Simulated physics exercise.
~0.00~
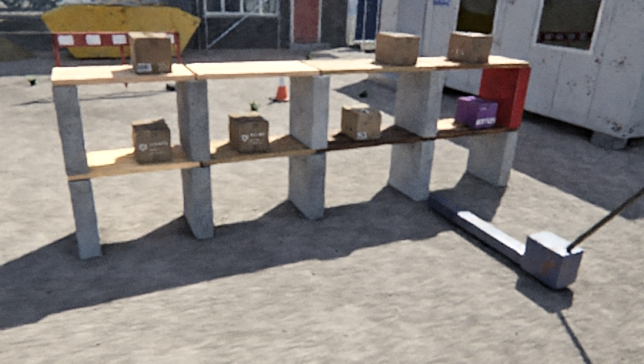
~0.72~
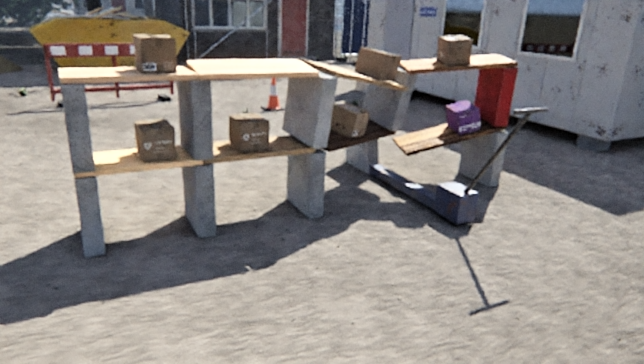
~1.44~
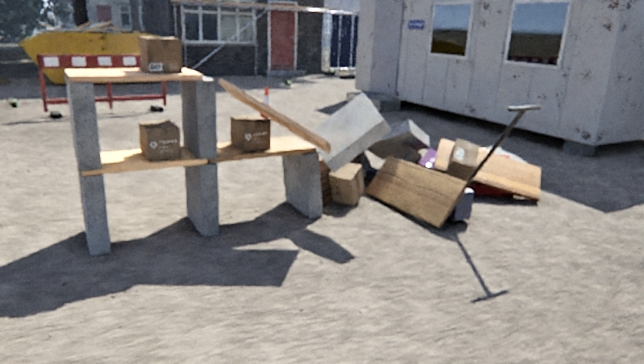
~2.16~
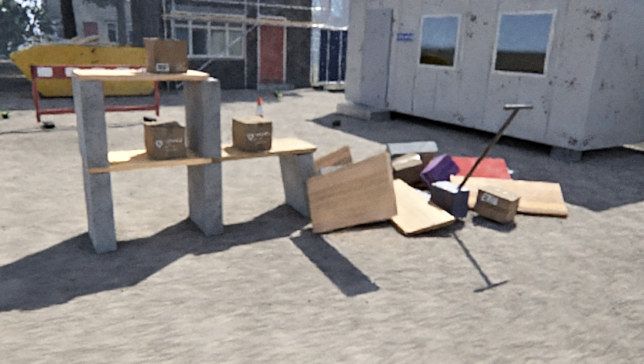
A long two-tier shelf of pale boards on grey blocks, holding brown cartons, a purple one and a red upright at its right end, partly collapses in a sunlit yard. It is seen from the front, with a white cabin behind on the right and a yellow skip at the left, as the view drifts sideways. A low grey jack with a long handle pushes in at the base toward the right. The boards there sag and tilt, then the right half crashes down. Finally, boards, blocks and cartons lie heaped, the purple carton tipped among them, while the left part stands with three cartons.
